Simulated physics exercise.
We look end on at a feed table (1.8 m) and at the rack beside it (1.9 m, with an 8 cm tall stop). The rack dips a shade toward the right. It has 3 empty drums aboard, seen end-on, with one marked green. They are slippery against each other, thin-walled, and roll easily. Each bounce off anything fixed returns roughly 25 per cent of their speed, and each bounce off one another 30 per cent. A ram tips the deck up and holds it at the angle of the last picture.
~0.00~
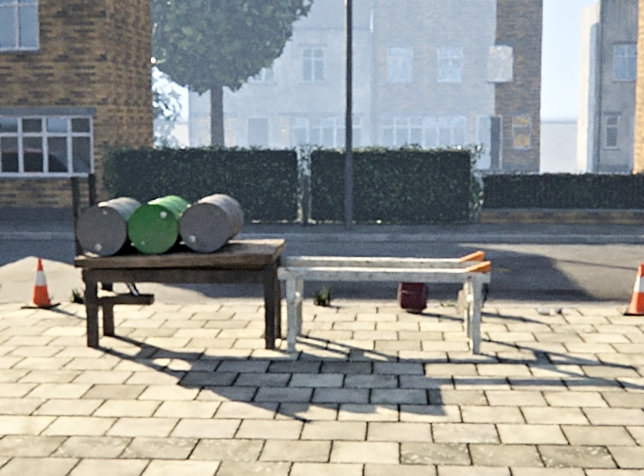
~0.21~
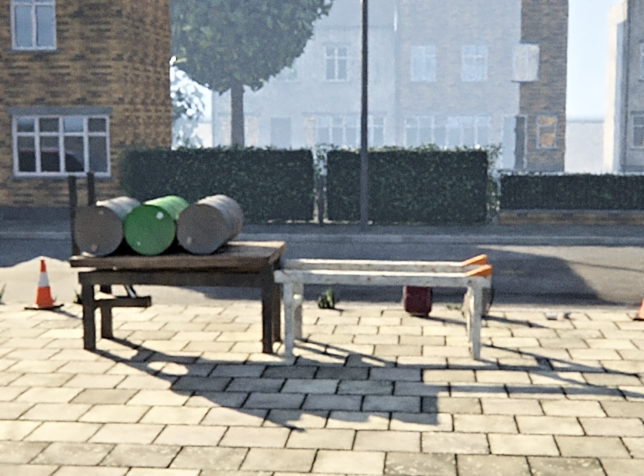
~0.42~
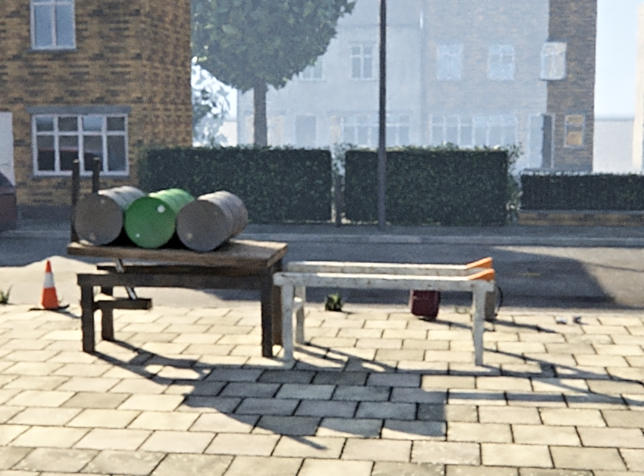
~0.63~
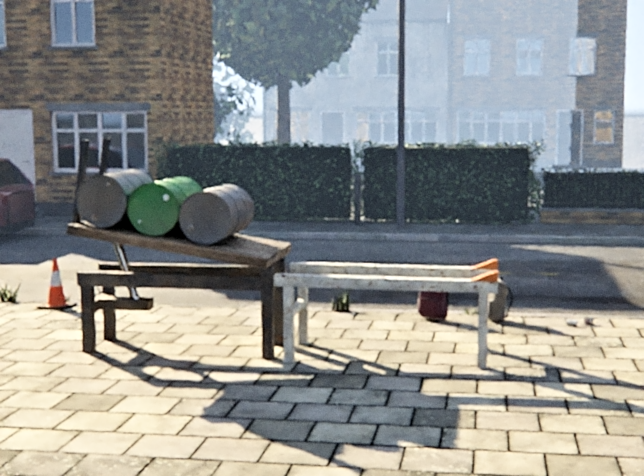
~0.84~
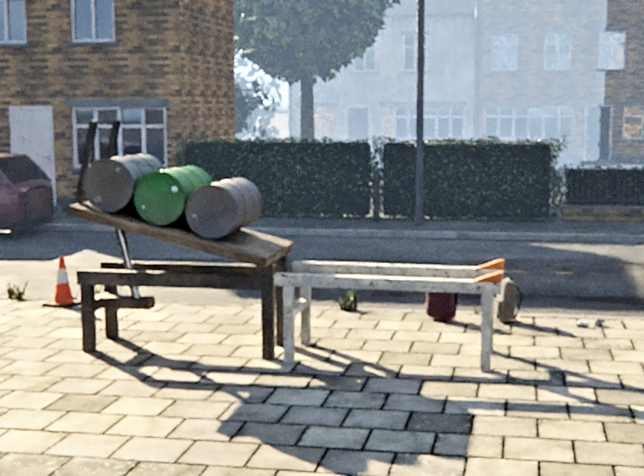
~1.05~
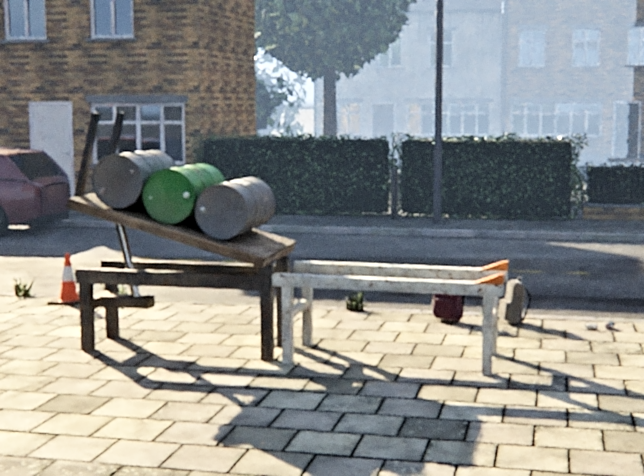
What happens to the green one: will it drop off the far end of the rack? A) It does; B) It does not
The answer is A.
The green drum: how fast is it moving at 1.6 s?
Speed: Approx. 1.5 m/s.
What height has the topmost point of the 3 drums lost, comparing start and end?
15 cm.
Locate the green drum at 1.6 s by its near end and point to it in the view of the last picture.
Near (224, 213).
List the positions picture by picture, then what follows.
The first picture shows green at (152, 229); deck tilted 2° back; stop top at (489, 265).
The second picture shows green at (149, 230); deck tilted 1° back.
The third picture shows green at (149, 222); deck tilted 3° to the rack.
The fourth picture shows green at (152, 210); deck tilted 8° to the rack.
The fifth picture shows green at (158, 198); deck tilted 13° to the rack.
The sixth picture shows green at (168, 197); deck tilted 15° to the rack.
After 1.6 s, green is on the deck, 45 cm from the hinge, rolling right; 0 lost over the end.
After 2.2 s, green is on the rack, 155 cm from the rack's far end, rolling right; 0 lost over the end.
After 2.9 s, green is on the rack, 65 cm from the rack's far end, rolling right; 0 lost over the end.
After 3.7 s, green is over the stop and falling; 2 lost over the end.
At rest (8.5 s), green is beyond the stop, on the ground; 2 lost over the end.
